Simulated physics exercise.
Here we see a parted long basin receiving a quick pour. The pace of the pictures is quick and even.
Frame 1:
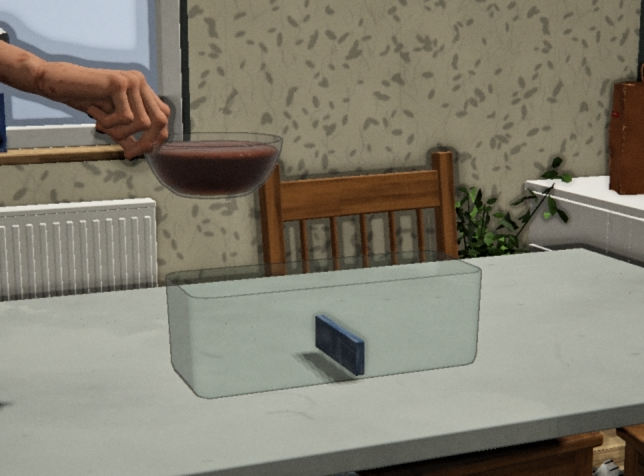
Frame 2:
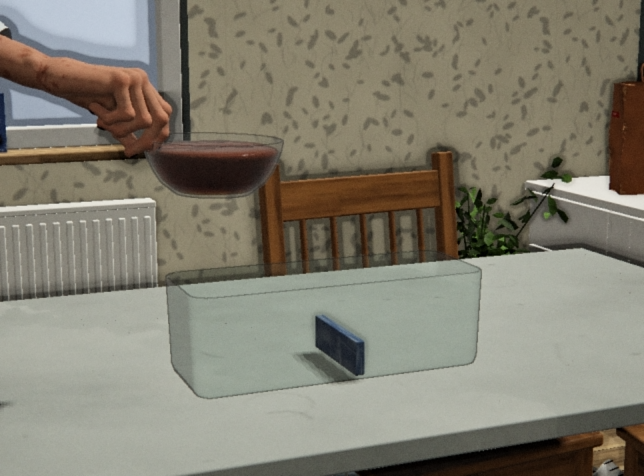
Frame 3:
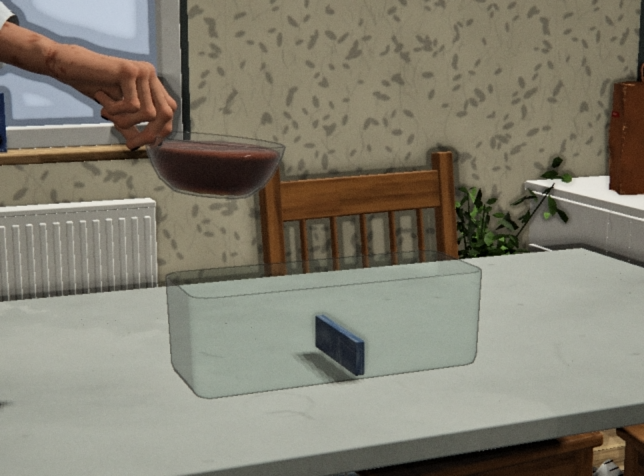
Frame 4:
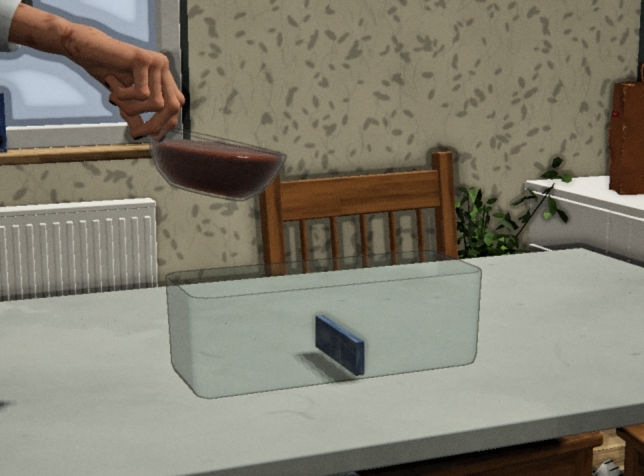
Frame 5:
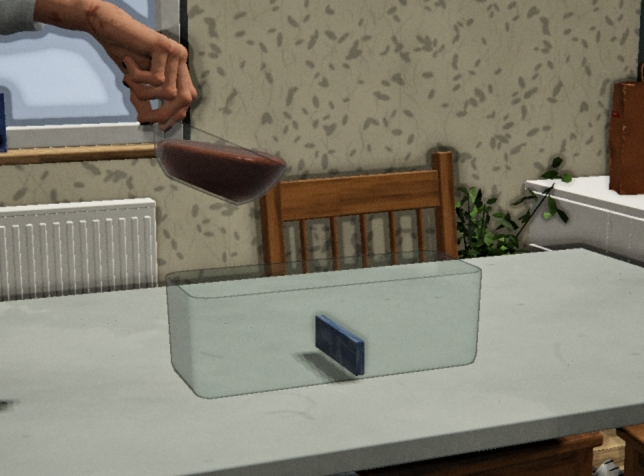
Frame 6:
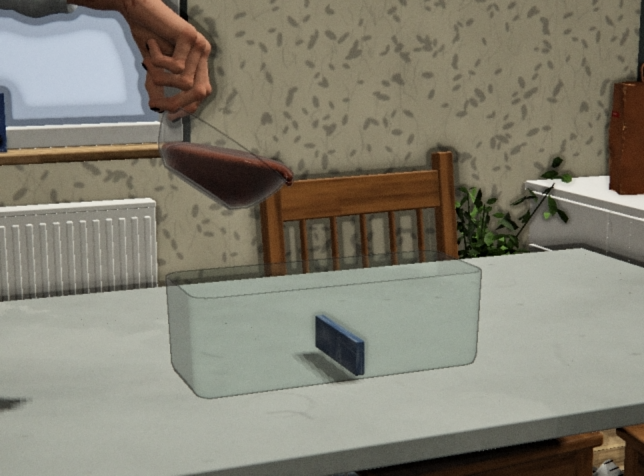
Above a table, a hand steadily tilts a clear bowl of dark red liquid rightward.
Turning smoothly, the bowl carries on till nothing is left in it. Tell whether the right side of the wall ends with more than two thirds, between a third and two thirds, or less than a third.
The right side of the wall holds a small share, below one third.
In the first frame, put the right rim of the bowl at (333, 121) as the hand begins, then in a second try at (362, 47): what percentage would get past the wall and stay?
In turn 70 and 70 in a hundred.
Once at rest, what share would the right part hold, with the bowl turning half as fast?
About 35 in a hundred.
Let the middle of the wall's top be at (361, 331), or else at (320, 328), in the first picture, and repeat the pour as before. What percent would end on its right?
25 per cent, then 40 per cent, roughly.
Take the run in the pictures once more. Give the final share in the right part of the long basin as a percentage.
20 in a hundred.
A moment on, the bowl is tipped right over and 3 per cent is still to pour, 61 is left of the wall and 8 right of it.
Next, the bowl is tipped right over and 0 per cent is still to pour, 79 is left of the wall and 13 right of it.
Then the bowl is tipped right over and 0 per cent is still to pour, 73 is left of the wall and 18 right of it.
Later the bowl is tipped right over and 0 per cent is still to pour, 73 is left of the wall and 18 right of it.
Finally, 73 per cent lies left of the wall, 18 right of it and 9 outside.
